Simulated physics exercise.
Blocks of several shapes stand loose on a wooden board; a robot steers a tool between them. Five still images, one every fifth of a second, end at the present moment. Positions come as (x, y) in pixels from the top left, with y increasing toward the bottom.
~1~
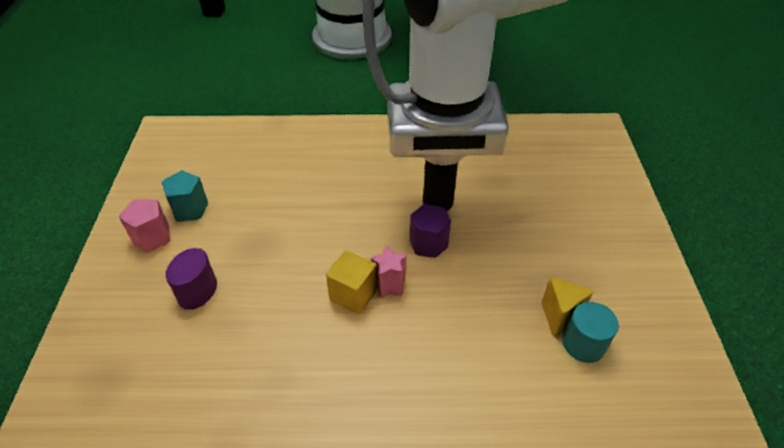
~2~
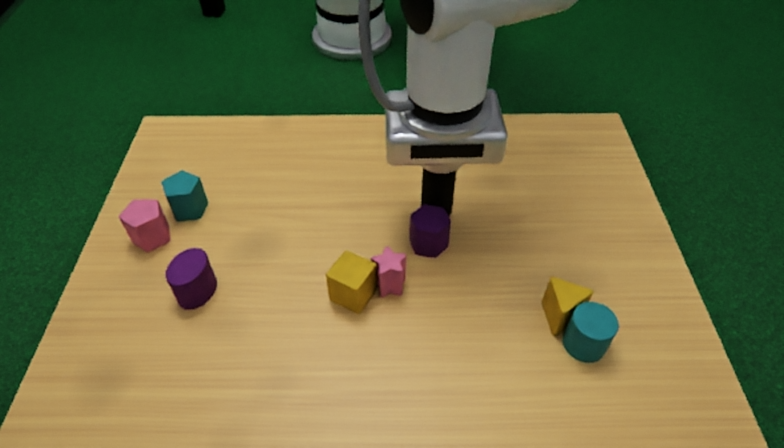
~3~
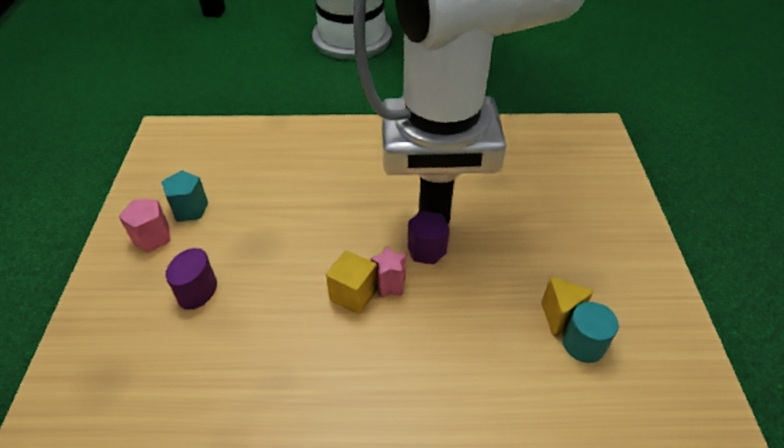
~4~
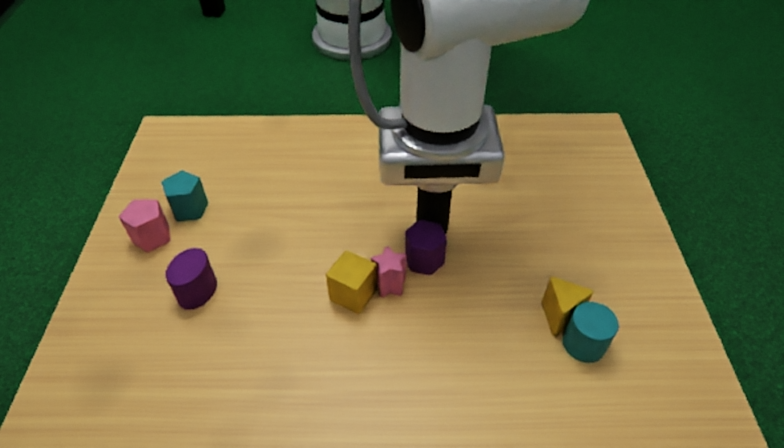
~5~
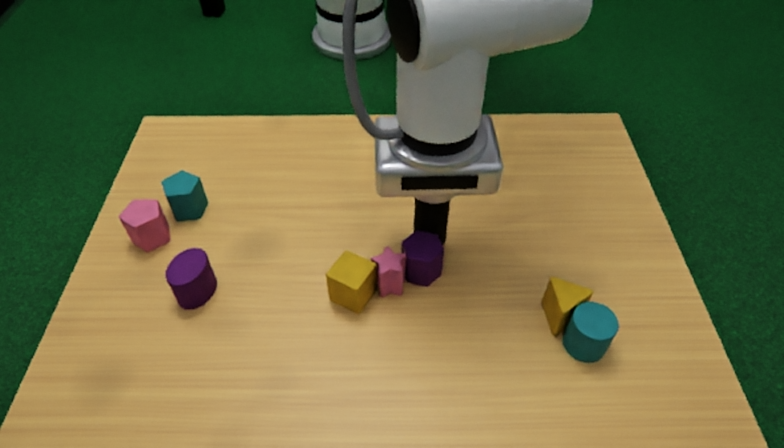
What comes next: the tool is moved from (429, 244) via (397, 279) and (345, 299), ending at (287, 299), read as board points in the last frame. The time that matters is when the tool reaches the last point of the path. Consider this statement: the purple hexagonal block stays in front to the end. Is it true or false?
That claim is false.
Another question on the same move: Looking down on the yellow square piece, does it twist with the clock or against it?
Looking down, my answer is that the yellow square piece rotates clockwise.
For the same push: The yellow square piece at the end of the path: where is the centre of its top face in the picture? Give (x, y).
It sits at (244, 271).
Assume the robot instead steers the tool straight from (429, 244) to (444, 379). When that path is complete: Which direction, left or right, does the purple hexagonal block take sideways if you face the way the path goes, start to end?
Answer: Right.
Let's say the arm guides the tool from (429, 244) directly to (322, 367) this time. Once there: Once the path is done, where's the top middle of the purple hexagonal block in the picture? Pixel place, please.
My estimate: (423, 281).
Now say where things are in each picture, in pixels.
The first picture shows tip of the tool at (438, 202), middles of tops, purple oval at (186, 266), yellow square piece at (351, 269), pink star at (389, 260), purple hexagonal block at (431, 218).
The second picture shows tool at (436, 210), nothing pushed.
The third picture shows tool at (434, 218), purple hexagonal block at (429, 224).
The fourth picture shows tool at (432, 228), purple hexagonal block at (426, 234).
The fifth picture shows tool at (430, 238), purple oval at (186, 266), yellow square piece at (351, 269), pink star at (389, 260), purple hexagonal block at (423, 245).
The first path, step by step. One third of the way, tool at (396, 273); pink star at (386, 278), turned 65° clockwise; purple hexagonal block at (422, 277), turned 45° anticlockwise.
Two thirds of the way, tool at (343, 293); yellow square piece at (300, 277), turned 35° clockwise; pink star at (370, 296), turned 15° clockwise; purple hexagonal block at (422, 278), turned 50° anticlockwise.
At the end, tool at (286, 293); purple oval unmoved; yellow square piece at (244, 271), turned 60° clockwise; pink star at (370, 296), turned 15° clockwise; purple hexagonal block at (422, 278), turned 50° anticlockwise.
